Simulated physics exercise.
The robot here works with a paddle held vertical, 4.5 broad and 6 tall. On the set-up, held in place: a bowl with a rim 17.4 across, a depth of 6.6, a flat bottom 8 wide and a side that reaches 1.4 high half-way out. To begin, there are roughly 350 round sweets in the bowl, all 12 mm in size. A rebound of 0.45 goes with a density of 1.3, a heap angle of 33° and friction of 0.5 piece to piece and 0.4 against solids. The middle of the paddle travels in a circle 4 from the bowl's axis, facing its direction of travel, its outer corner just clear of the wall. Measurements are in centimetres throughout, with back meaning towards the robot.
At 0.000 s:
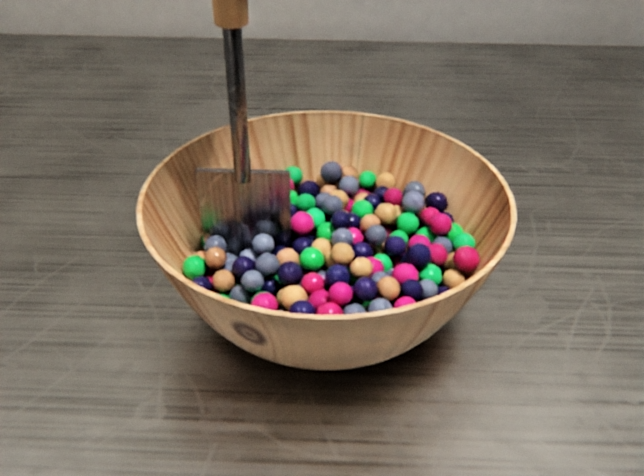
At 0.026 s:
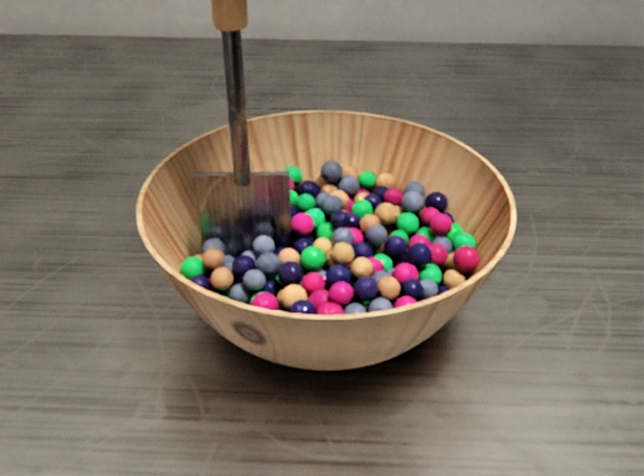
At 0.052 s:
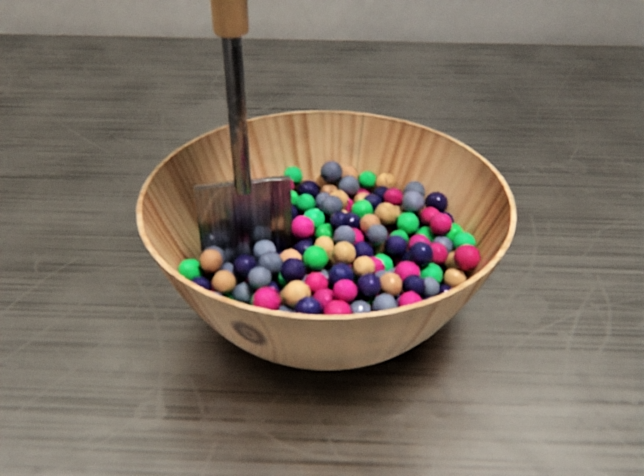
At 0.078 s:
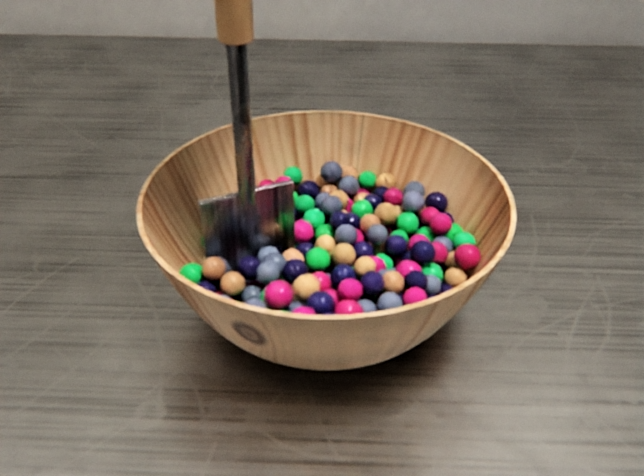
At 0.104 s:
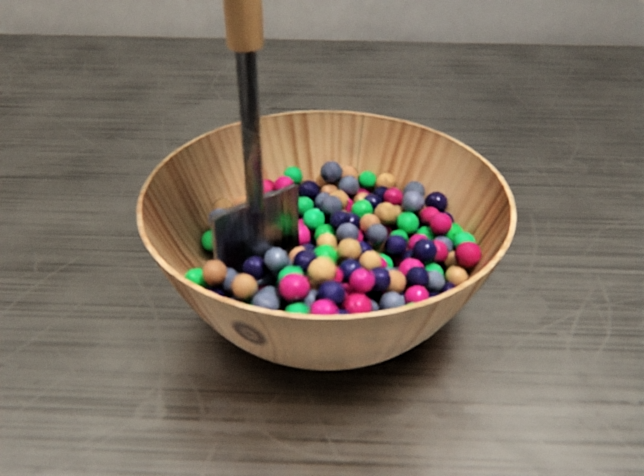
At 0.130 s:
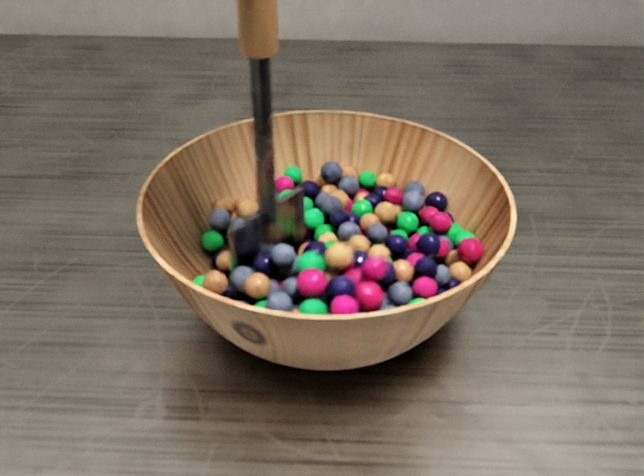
On a grey, wood-grained surface, a wooden bowl holds many small round balls in green, pink, purple, grey and tan, with an upright paddle at its left side. The paddle starts slowly, then curves toward the viewer and slightly right, turning nearly edge-on as nearby balls shift around it.
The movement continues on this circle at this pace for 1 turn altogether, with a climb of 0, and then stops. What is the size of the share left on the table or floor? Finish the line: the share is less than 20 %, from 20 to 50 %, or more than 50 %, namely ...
The share is less than 20 %.
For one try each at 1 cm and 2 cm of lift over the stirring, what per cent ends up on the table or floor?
10 % and 15 %.
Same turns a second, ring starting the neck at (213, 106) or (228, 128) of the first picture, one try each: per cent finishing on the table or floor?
15 and 15 per cent.
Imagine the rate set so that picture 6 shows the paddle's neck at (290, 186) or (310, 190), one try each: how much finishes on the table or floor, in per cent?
Around 25 and 25 percent, in that order.
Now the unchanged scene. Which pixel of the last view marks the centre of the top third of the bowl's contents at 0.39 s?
Roughly pixel (424, 181).
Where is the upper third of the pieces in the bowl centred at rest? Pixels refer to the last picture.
It is centred near (256, 274).
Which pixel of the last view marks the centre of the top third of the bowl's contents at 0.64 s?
Near (248, 168).
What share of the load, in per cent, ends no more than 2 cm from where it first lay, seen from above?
Around 5 in a hundred, roughly.
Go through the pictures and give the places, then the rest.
The first picture shows paddle neck at (240, 142), 0° round; upper third of the load around (348, 246), from x 195 to 465, top at y 170; 347 in the bowl.
The second picture shows paddle neck at (240, 145), 4° round; upper third of the load around (343, 246), from x 195 to 465, top at y 170.
The third picture shows paddle neck at (240, 153), 15° round; upper third of the load around (342, 253), from x 190 to 465, top at y 170.
The fourth picture shows paddle neck at (245, 162), 27° round; upper third of the load around (344, 261), from x 190 to 465, top at y 170.
The fifth picture shows paddle neck at (253, 171), 39° round; upper third of the load around (340, 268), from x 195 to 470, top at y 170.
The sixth picture shows paddle neck at (266, 178), 51° round; upper third of the load around (343, 267), from x 205 to 470, top at y 170; 347 in the bowl.
By 0.39 s, 171° round, highest piece 9 above the table; 339 in the bowl, 3 on the table or floor, 5 in flight or on the tool.
By 0.64 s, 291° round, highest piece 9 above the table; 315 in the bowl, 26 on the table or floor, 6 in flight or on the tool.
By 0.97 s, 0° round, highest piece 7 above the table; 304 in the bowl, 43 on the table or floor.
By 1.67 s, 0° round, highest piece 7 above the table; 304 in the bowl, 43 on the table or floor.
Final count, 304 in the bowl, 43 on the table or floor. That is 12 % on the table or floor.
